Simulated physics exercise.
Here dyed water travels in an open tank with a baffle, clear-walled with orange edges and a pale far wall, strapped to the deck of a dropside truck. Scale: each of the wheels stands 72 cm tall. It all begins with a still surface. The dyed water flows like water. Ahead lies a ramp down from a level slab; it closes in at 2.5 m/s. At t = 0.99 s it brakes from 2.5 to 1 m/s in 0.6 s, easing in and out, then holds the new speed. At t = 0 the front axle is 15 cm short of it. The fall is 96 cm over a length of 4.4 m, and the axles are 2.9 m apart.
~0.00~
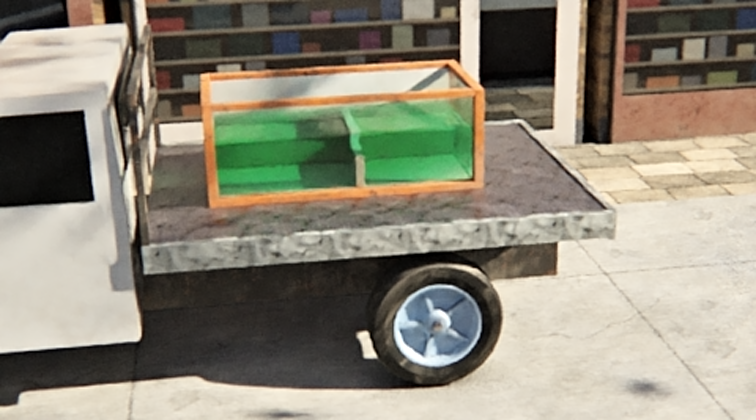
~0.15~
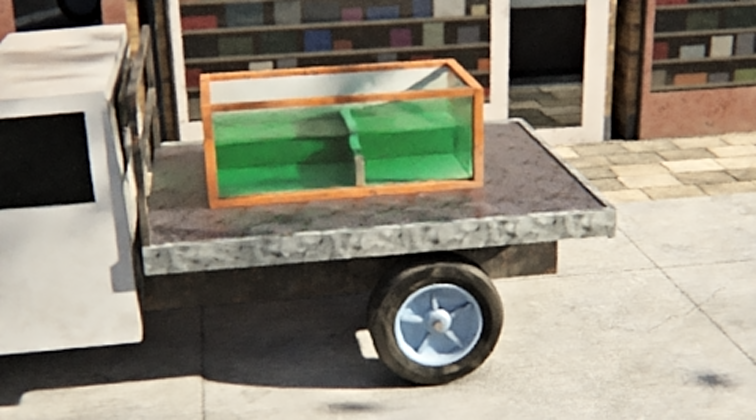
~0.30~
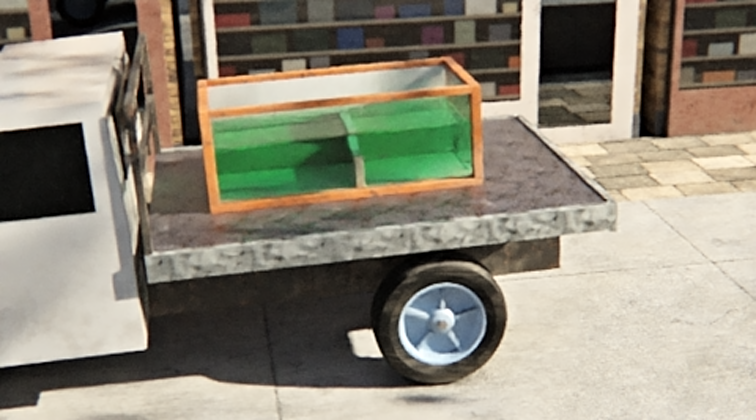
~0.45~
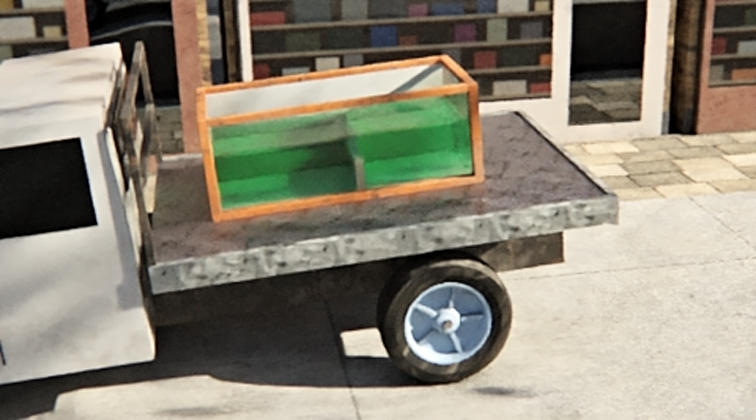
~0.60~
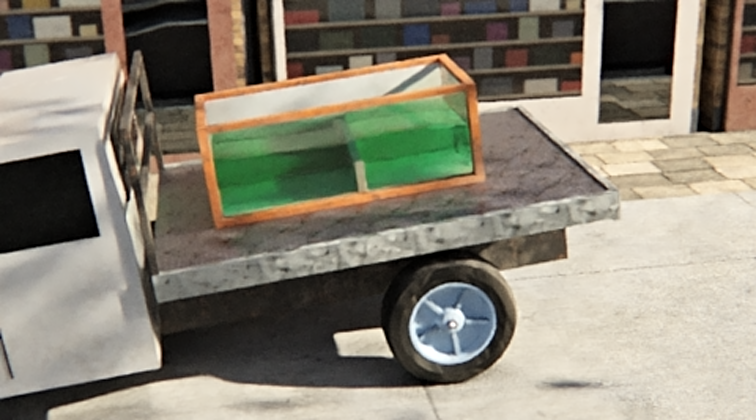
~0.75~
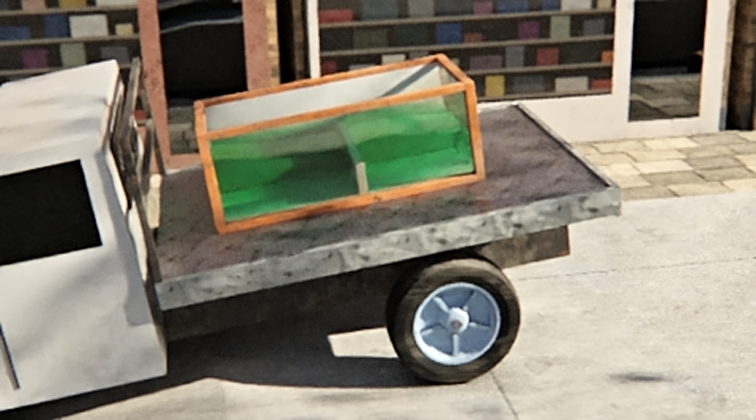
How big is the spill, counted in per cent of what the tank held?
It loses close to 13 per cent.
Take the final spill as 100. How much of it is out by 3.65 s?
Some 100 per cent by then.
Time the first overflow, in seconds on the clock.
Around 1.6 s.
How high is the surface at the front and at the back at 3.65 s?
Front 40 cm, back 14 cm.
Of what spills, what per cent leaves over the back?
About 0 per cent.
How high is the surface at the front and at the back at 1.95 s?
About 50 cm in front and 0 cm behind.
Then, 1.95 s in, the surface is 51 cm up at the front and 1 cm at the back; 12 per cent is out, over the front.
Then, 3.65 s in, the surface is 40 cm up at the front and 14 cm at the back; 13 per cent is out, over the front.
Then, 5.55 s in, the surface is 24 cm up at the front and 24 cm at the back; 13 per cent is out, over the front.
Then, 7.99 s in, 13 per cent is out, over the front, 35 of 267 litres.
